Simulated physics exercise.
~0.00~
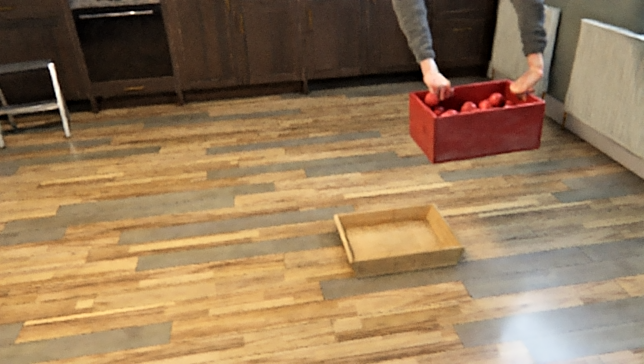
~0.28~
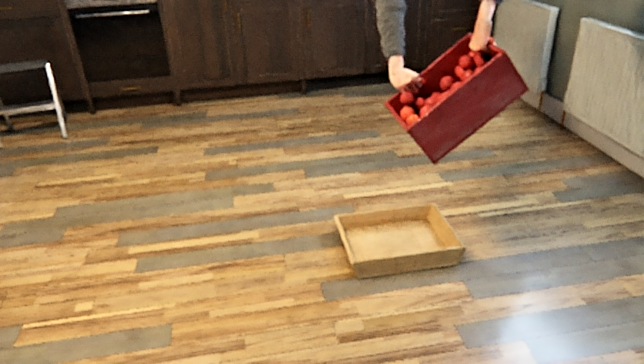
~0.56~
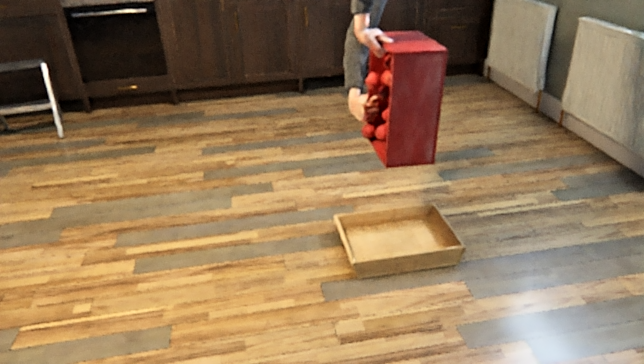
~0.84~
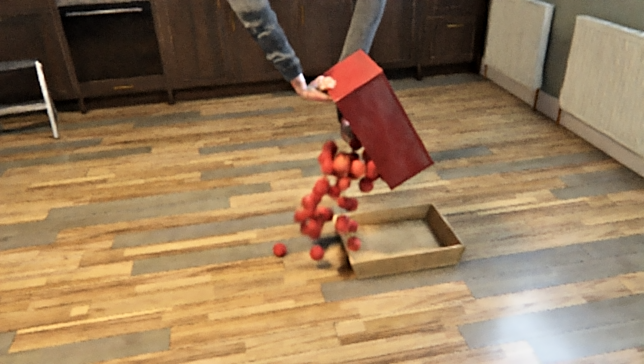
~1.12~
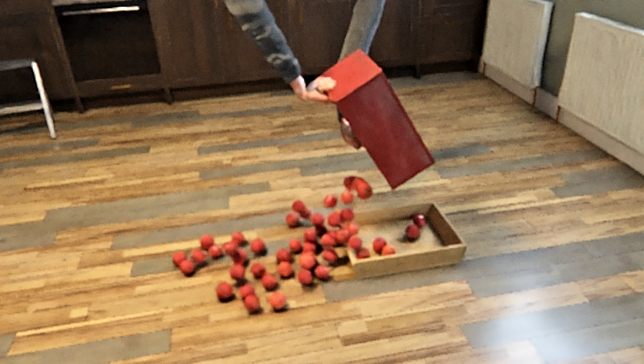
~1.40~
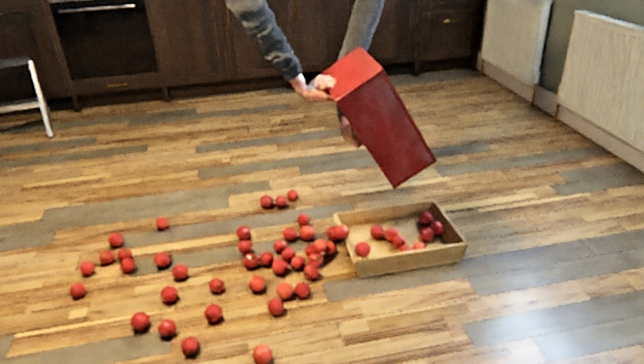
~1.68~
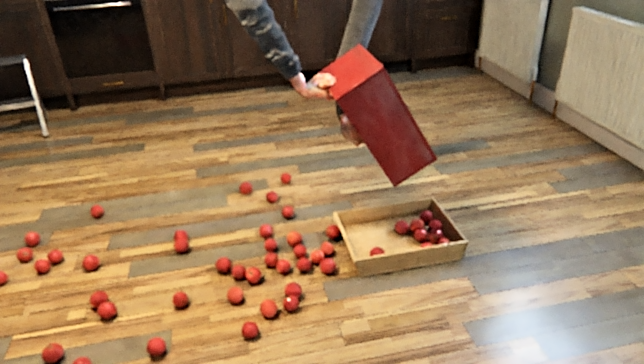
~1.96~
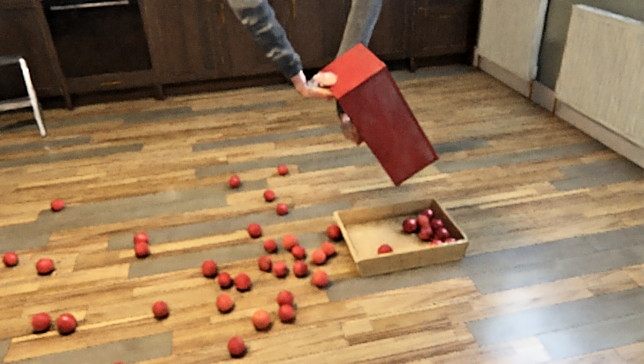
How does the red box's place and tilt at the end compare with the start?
At the start the box is held level toward the right, behind the wooden tub. By the end it is further left and tipped well over, held just above the tub.
